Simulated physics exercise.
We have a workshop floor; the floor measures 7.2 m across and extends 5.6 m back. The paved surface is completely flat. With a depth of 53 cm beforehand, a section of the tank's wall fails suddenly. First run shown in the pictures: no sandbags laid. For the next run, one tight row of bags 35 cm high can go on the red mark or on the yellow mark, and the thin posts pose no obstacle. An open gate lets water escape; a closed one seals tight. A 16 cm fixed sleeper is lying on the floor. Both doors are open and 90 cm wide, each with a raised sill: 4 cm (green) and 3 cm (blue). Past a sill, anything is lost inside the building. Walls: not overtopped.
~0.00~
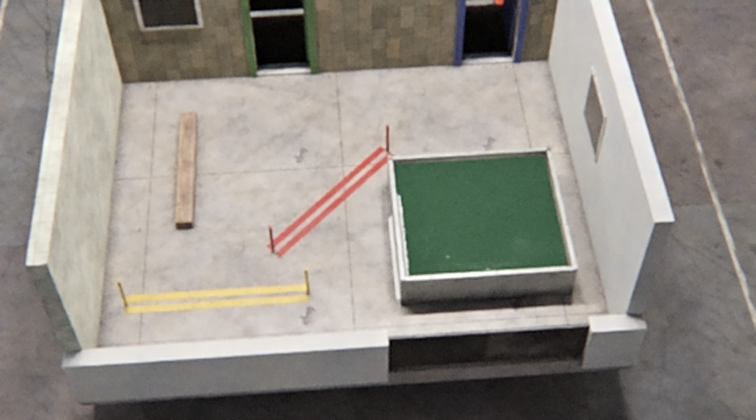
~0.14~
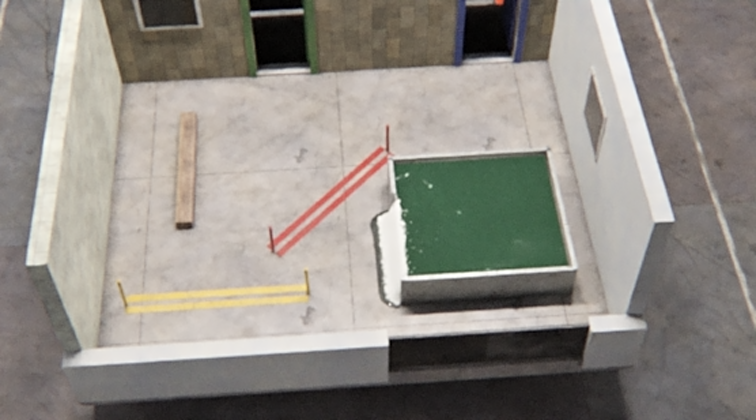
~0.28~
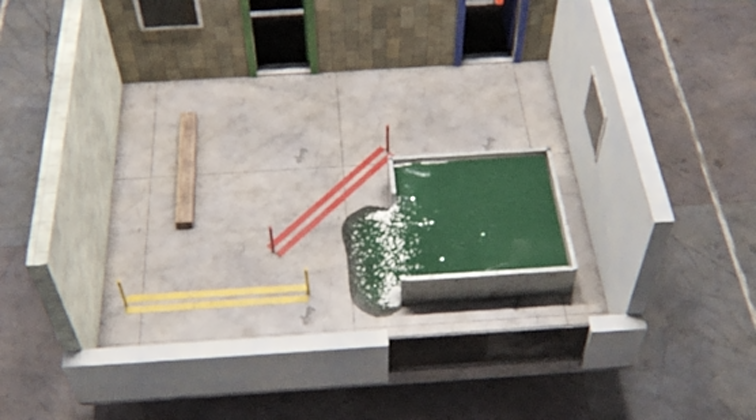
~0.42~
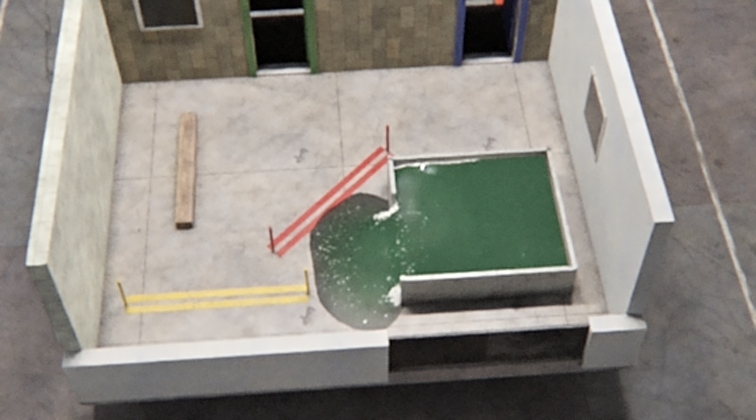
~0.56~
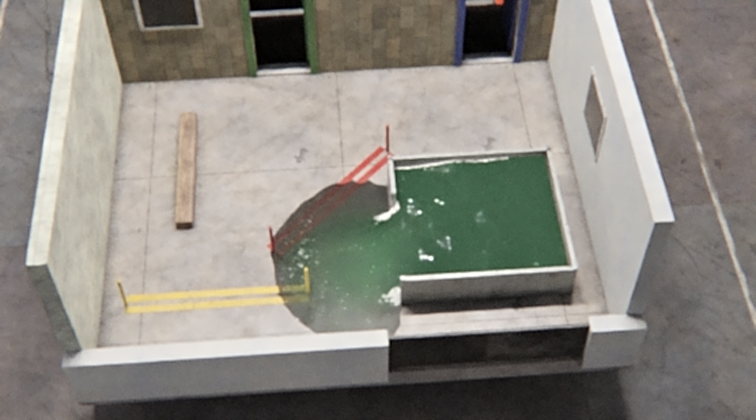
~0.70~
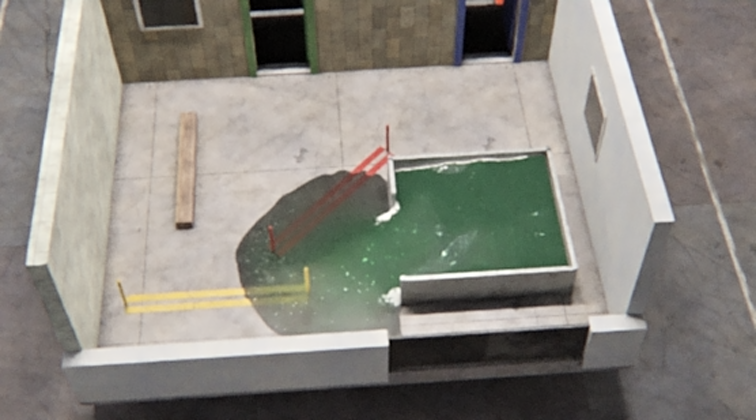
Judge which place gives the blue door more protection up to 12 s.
More protection comes from yellow.
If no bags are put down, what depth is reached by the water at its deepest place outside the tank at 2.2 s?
Up to about 45 centimetres.
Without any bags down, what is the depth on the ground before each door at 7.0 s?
In cm: Green 9, blue 1.
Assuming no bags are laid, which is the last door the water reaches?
Blue.
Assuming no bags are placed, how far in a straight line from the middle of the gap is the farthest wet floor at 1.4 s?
Call it close to 4.4 m.
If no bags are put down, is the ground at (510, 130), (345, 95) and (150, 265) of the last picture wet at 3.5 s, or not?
In turn: Dry, dry, under water.
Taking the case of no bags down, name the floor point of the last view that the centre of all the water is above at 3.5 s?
Centre of the water: Close to (300, 256).
After 1.4 s water covers 35 % of the floor and is deepest (28 cm) near (390, 271) in the run without bags; in at the blue door, 0 L with no bags, 0 L with the row on red, 0 L on yellow.
After 2.2 s water covers 40 % of the floor and is deepest (45 cm) near (97, 366) in the run without bags; in at the blue door, 0 L with no bags, 0 L with the row on red, 0 L on yellow.
After 3.5 s water covers 55 % of the floor and is deepest (31 cm) near (164, 339) in the run without bags; in at the blue door, 0 L with no bags, 0 L with the row on red, 0 L on yellow.
After 7.0 s water covers 75 % of the floor and is deepest (18 cm) near (166, 82) in the run without bags; in at the blue door, 0 L with no bags, 0 L with the row on red, 0 L on yellow.
After 12.0 s water covers 100 % of the floor and is deepest (12 cm) near (587, 269) in the run without bags; in at the blue door, 11 L with no bags, 37 L with the row on red, 8 L on yellow.
